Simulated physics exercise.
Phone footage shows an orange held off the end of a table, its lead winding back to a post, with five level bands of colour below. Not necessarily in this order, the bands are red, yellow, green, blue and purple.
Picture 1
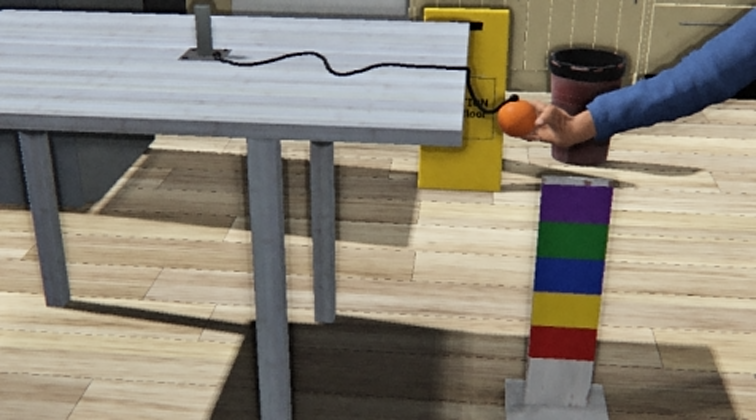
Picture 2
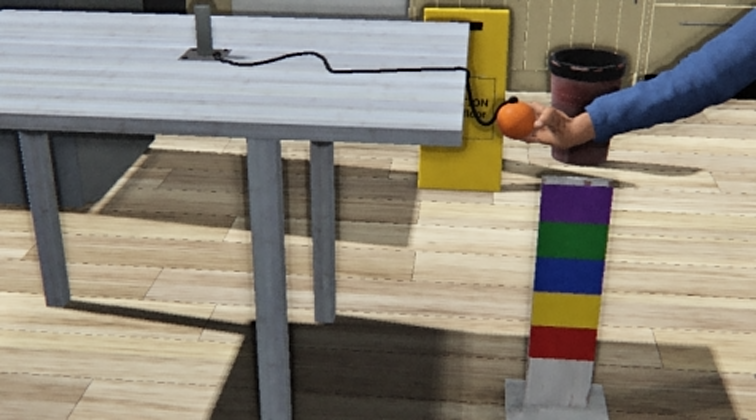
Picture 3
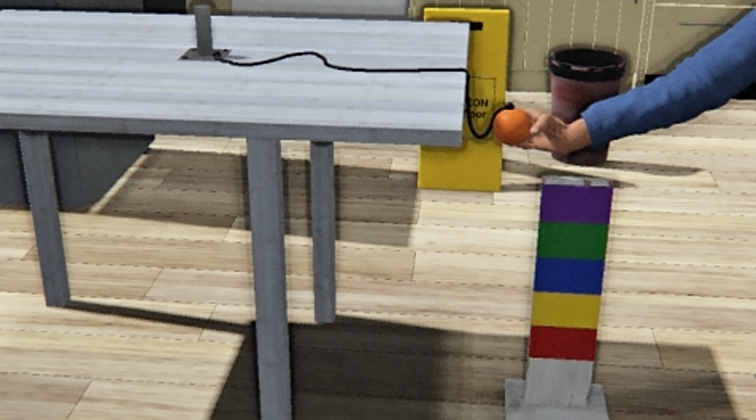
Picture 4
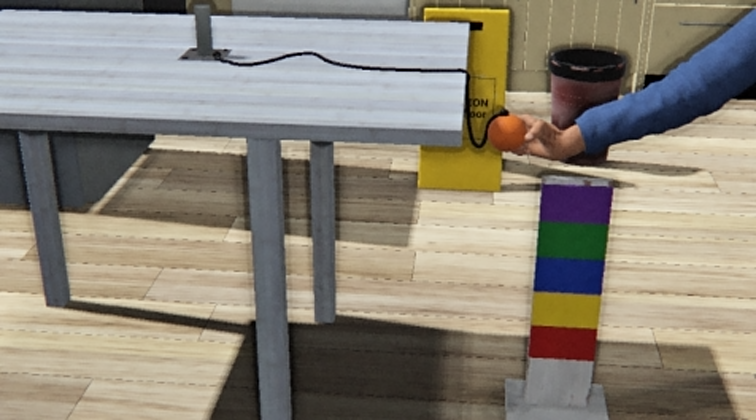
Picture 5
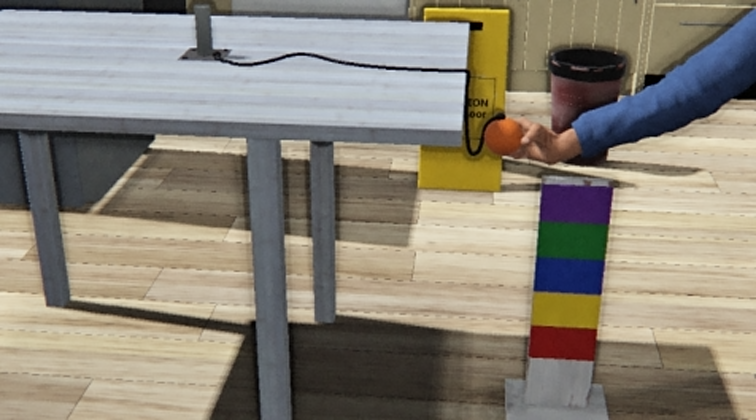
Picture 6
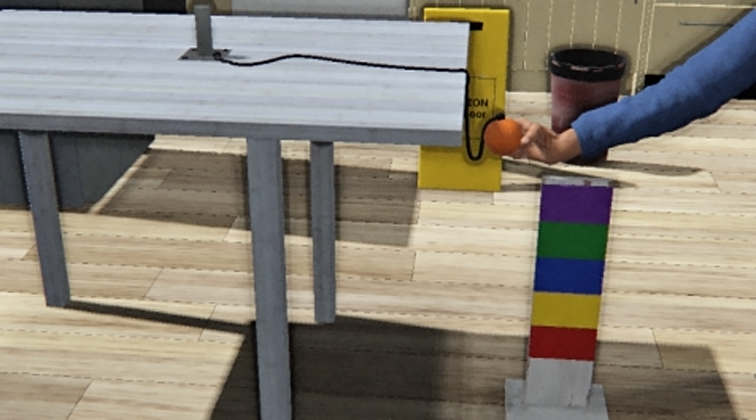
Hand holding an orange ball on a black cord past a table's edge, easing it slightly down and left beside coloured bands.
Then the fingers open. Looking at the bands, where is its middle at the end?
Its middle is at the blue band.
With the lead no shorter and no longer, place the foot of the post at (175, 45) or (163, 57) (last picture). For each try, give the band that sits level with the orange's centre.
It comes out green the first time and green the second time.
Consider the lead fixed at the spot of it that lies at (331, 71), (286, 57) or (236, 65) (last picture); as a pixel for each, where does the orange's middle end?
First near (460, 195), then near (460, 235), then near (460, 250).
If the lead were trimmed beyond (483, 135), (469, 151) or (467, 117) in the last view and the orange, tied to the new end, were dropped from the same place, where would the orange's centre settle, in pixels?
Try 1: About (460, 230). Try 2: About (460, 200). Try 3: About (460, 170).
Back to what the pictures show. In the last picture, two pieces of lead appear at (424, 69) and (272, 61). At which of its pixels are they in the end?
At (464, 70), then (300, 59).
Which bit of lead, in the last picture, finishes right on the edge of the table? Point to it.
Location: About (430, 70).
A little later, orange near (473, 249); level with green.
Next, orange near (446, 259); level with blue.
When it is over, orange near (459, 263); level with blue. At blue.
